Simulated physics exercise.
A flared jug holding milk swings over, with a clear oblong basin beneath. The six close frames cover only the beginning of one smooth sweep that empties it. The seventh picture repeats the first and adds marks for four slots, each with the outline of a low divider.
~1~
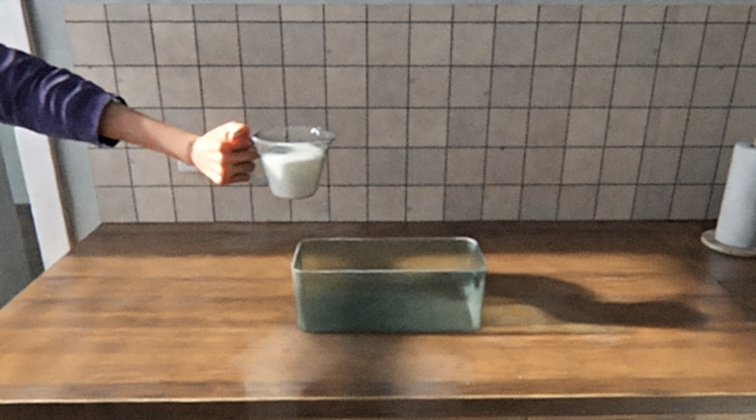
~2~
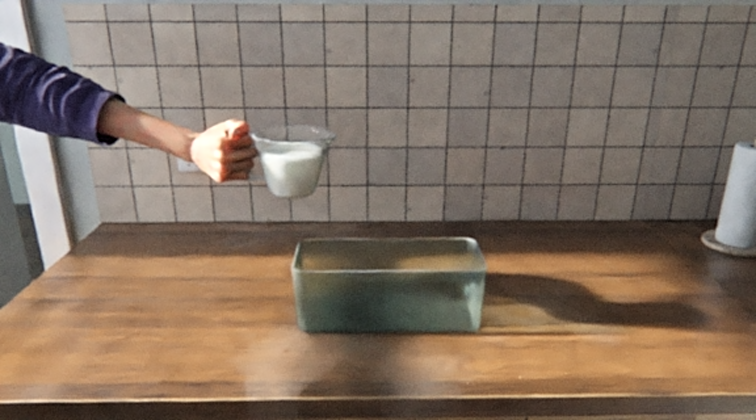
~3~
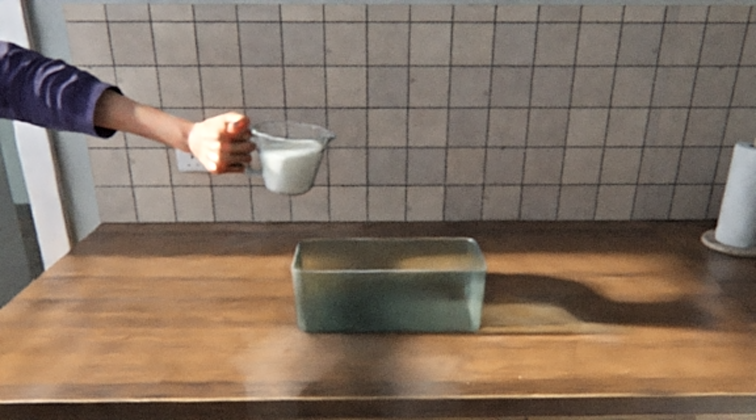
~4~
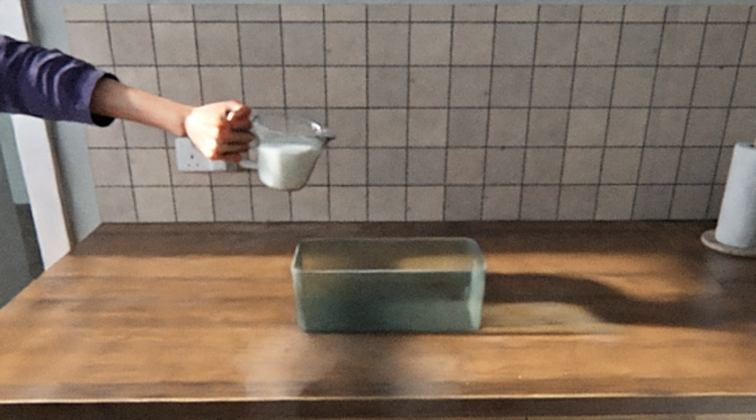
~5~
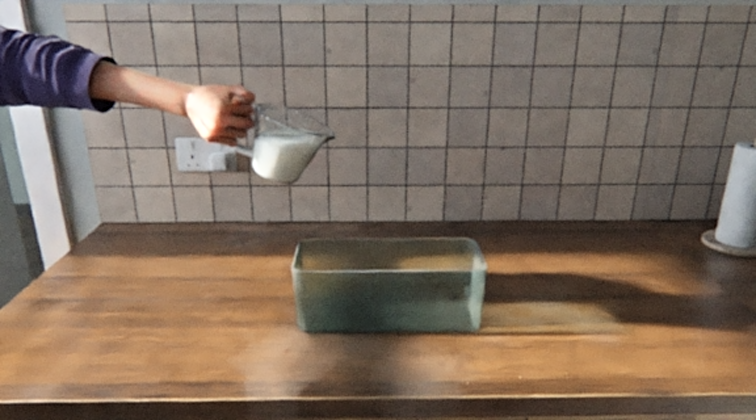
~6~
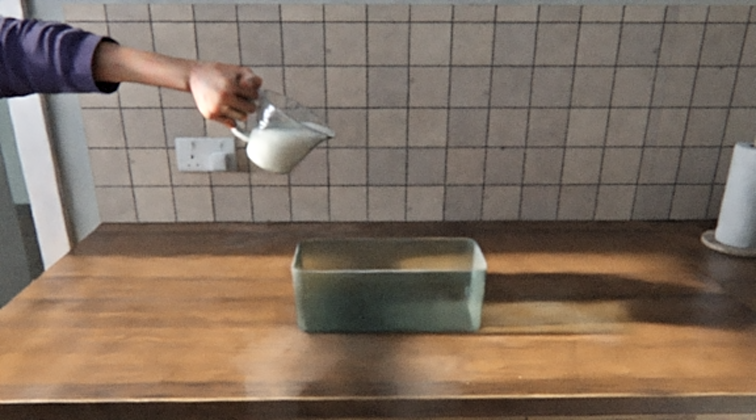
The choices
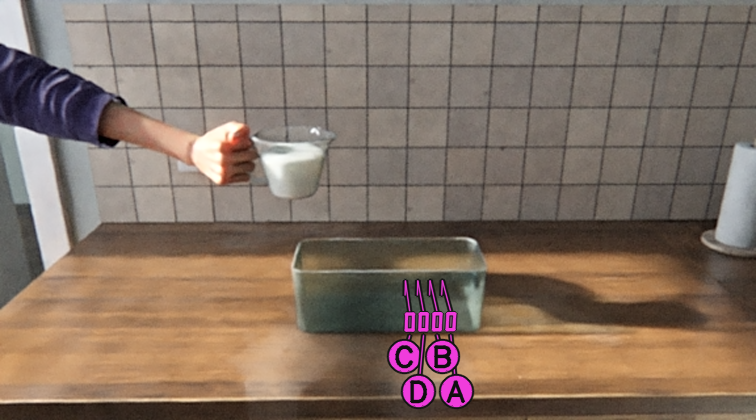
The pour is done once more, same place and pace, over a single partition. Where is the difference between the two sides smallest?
Best: C.
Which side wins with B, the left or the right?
The left side.
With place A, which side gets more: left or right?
The left side.
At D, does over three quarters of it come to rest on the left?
Yes.
On the marked copy, A at (450, 334); B at (437, 335); C at (409, 335); D at (423, 335).
Choosing A, about 77 % ends left of the wall and 19 % right of it; 4 % is lost outside.
Choosing B, about 80 % ends left of the wall and 14 % right of it; 6 % is lost outside.
Choosing C, about 55 % ends left of the wall and 41 % right of it; 4 % is lost outside.
Choosing D, about 83 % ends left of the wall and 10 % right of it; 7 % is lost outside.
